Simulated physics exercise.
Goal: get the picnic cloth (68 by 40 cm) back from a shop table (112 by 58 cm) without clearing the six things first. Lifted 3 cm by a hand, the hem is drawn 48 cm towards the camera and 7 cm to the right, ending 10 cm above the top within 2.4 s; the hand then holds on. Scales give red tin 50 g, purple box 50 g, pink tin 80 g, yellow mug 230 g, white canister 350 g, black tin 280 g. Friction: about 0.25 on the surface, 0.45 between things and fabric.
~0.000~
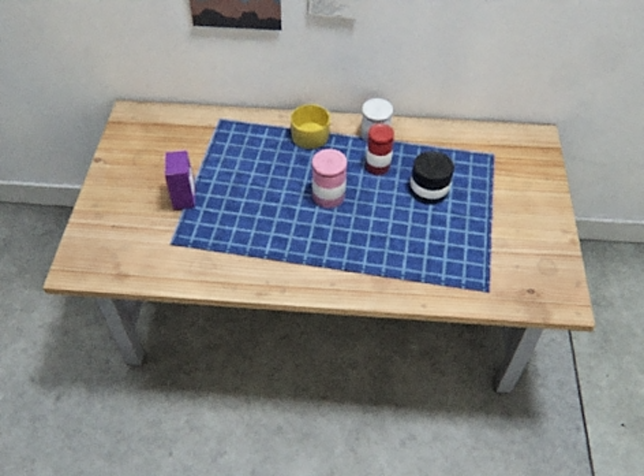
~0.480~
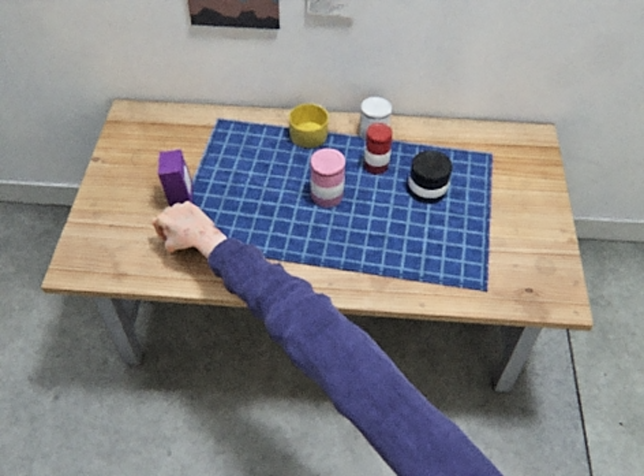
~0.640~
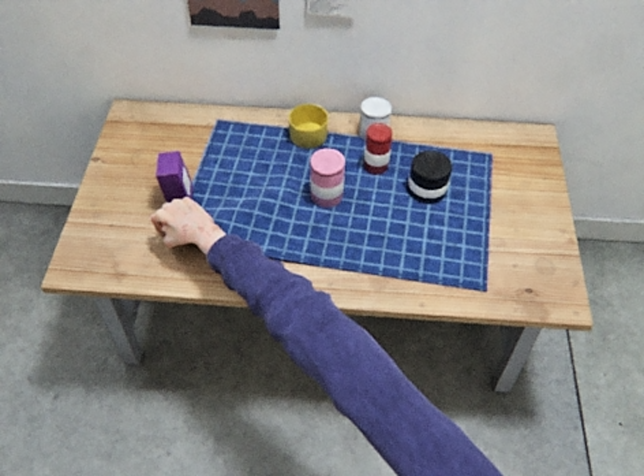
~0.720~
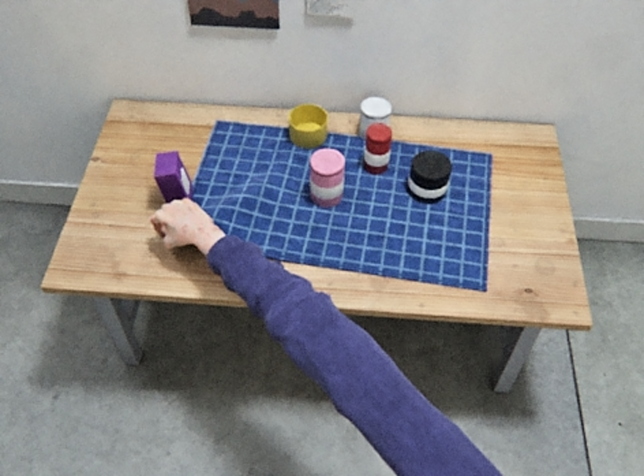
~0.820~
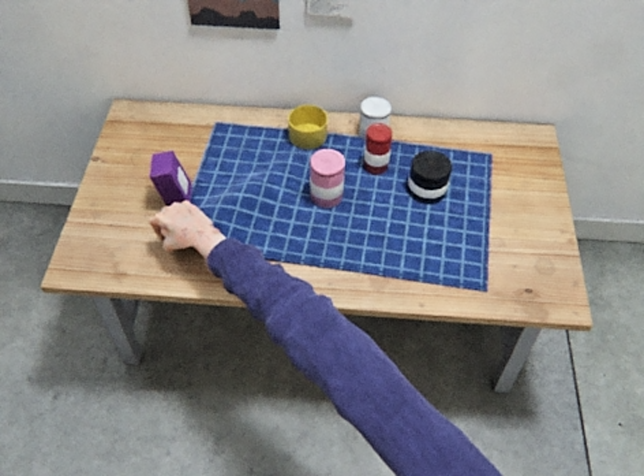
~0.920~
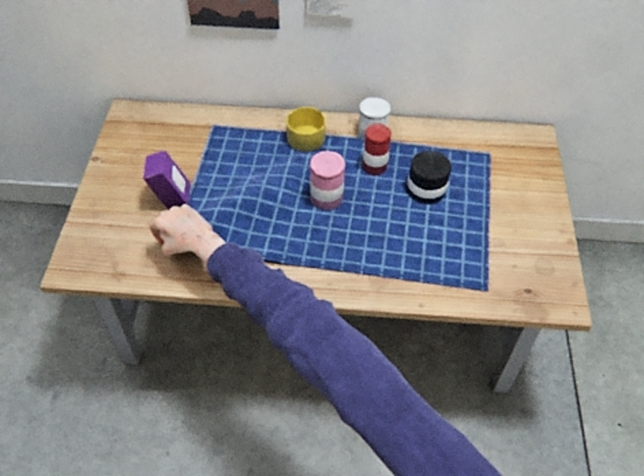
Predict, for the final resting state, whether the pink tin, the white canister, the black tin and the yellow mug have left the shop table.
Pink tin: Left it; white canister: Stayed; black tin: Stayed; yellow mug: Stayed.
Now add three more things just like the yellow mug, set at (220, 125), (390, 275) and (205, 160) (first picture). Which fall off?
Log, in listed order - lost / lost / lost.
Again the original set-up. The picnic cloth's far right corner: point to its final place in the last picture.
(383, 211) or thereabouts.
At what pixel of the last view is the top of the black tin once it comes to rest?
Rest point, last frame: Approx. (340, 251).
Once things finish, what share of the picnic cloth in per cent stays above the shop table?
Share within the edges: Approx. 35 %.
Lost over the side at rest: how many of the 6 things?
Counted result: 1.
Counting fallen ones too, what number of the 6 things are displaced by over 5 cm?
My count is 5.
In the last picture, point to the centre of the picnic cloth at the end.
Roughly at (253, 319) in the last picture.
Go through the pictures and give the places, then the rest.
Shows, pink tin (330, 161); white canister (378, 108); black tin (434, 165); yellow mug (310, 118); picnic cloth corners (170, 244) (220, 119) (494, 155) (489, 292), in the first picture.
Shows, white canister (376, 107); purple box (172, 161); picnic cloth corners (218, 118) (492, 154); grip (167, 239), in the second picture.
Shows, picnic cloth corners (217, 119) (492, 154); grip (166, 235), in the third picture.
Shows, picnic cloth corners (216, 120) (492, 154); grip (165, 236), in the fourth picture.
Shows, purple box (167, 162); picnic cloth corners (215, 122) (492, 154); grip (165, 239), in the fifth picture.
Shows, pink tin (328, 163); white canister (375, 107); black tin (431, 164); yellow mug (306, 120); picnic cloth corners (213, 125) (490, 154) (488, 291); grip (164, 243), in the sixth picture.
By 1.4 s, 100 % of the picnic cloth is still over the top; yellow mug 11 cm off its start, pink tin 8 cm off its start, black tin 4 cm off its start.
By 2.0 s, 80 % of the picnic cloth is still over the top; yellow mug 26 cm off its start, pink tin 20 cm off its start, black tin 13 cm off its start.
By 2.5 s, 55 % of the picnic cloth is still over the top; yellow mug 41 cm off its start at (202, 235), pink tin 32 cm off its start at (273, 276), black tin 23 cm off its start at (359, 219).
By 3.0 s, 40 % of the picnic cloth is still over the top; yellow mug 49 cm off its start, pink tin on its side, 39 cm off its start, black tin 29 cm off its start.
By 4.6 s, 35 % of the picnic cloth is still over the top; pink tin over the edge, yellow mug 49 cm off its start at (181, 262), black tin 31 cm off its start at (340, 251), white canister 1 cm off its start at (370, 109).
